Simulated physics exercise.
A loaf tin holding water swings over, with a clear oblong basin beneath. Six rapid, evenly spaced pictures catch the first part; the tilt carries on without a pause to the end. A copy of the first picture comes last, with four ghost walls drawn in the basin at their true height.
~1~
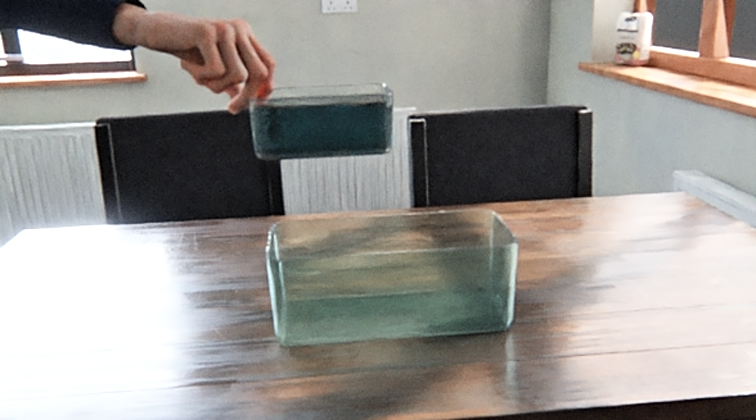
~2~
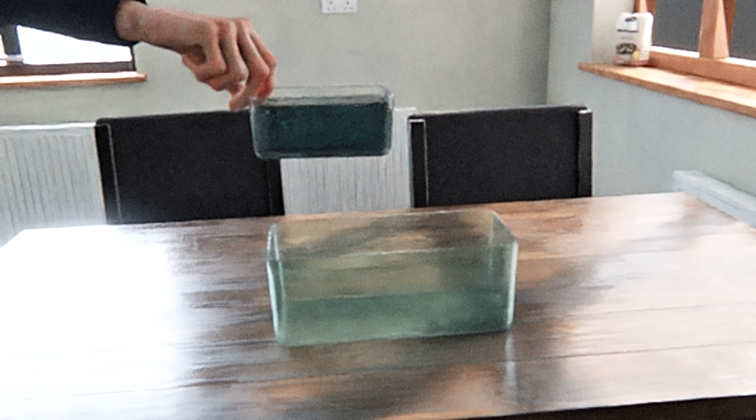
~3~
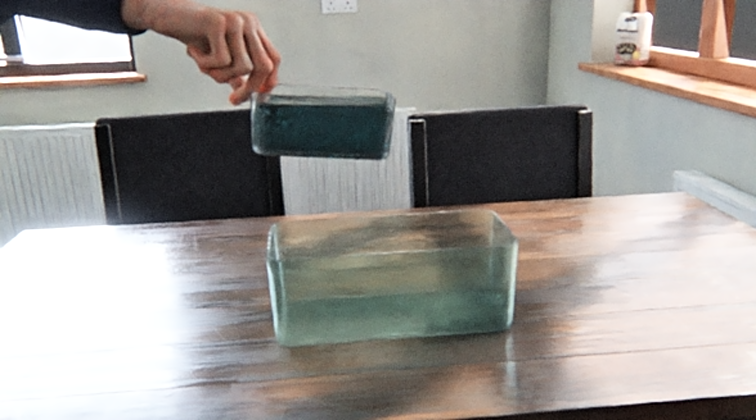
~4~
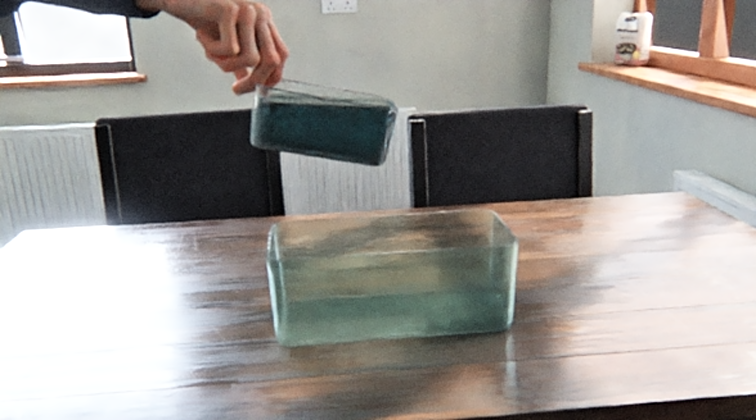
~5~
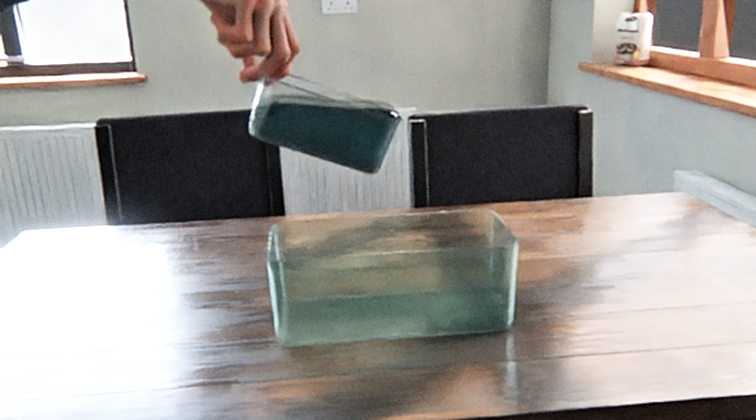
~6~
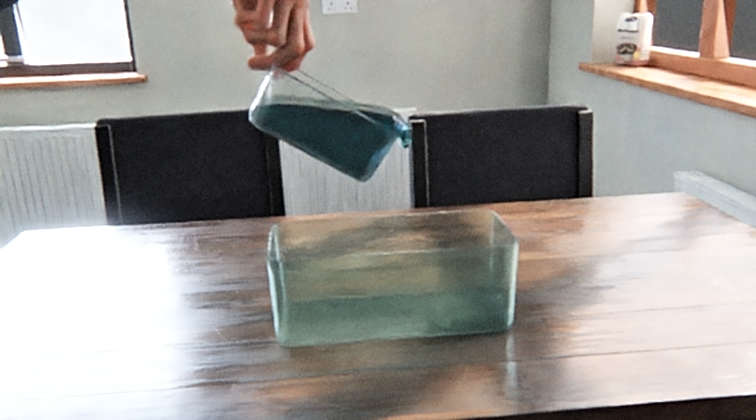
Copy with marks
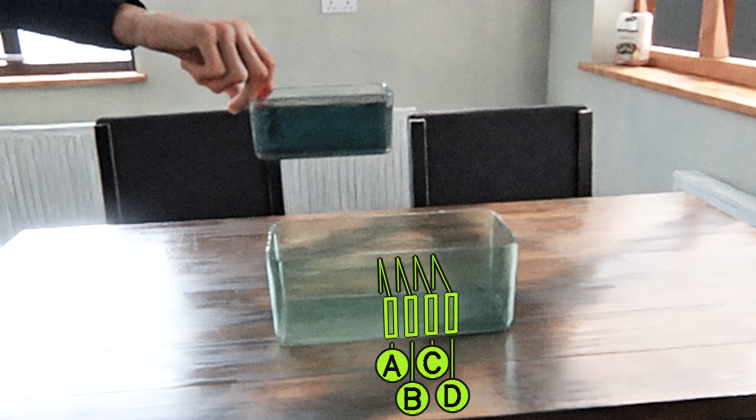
A hand tilts a small clear container of dark water rightward above a clear oblong basin.
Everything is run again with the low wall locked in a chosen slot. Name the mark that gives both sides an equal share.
The best place is D.
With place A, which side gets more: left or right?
The right one.
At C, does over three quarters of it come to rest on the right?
No, it does not.
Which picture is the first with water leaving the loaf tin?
In picture 5.
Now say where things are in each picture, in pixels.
In the first picture, upright, lip at (387, 88); basin from (277, 343) to (512, 326); nothing has left yet.
In the second picture, upright, lip at (388, 90); nothing has left yet.
In the third picture, tipped about 6°, lip at (390, 95); nothing has left yet.
In the fourth picture, tipped about 12°, lip at (392, 103); nothing has left yet.
In the fifth picture, tipped about 21°, lip at (394, 114); water is over the lip, down to (394, 114).
In the sixth picture, tipped about 32°, lip at (394, 127); water is over the lip, down to (401, 140).
In lime, A at (392, 343); B at (412, 342); C at (432, 340); D at (452, 339).
With A, about 11 % ends left of the wall and 80 % right of it; 9 % is lost outside.
With B, about 22 % ends left of the wall and 68 % right of it; 10 % is lost outside.
With C, about 31 % ends left of the wall and 59 % right of it; 10 % is lost outside.
With D, about 48 % ends left of the wall and 41 % right of it; 10 % is lost outside.
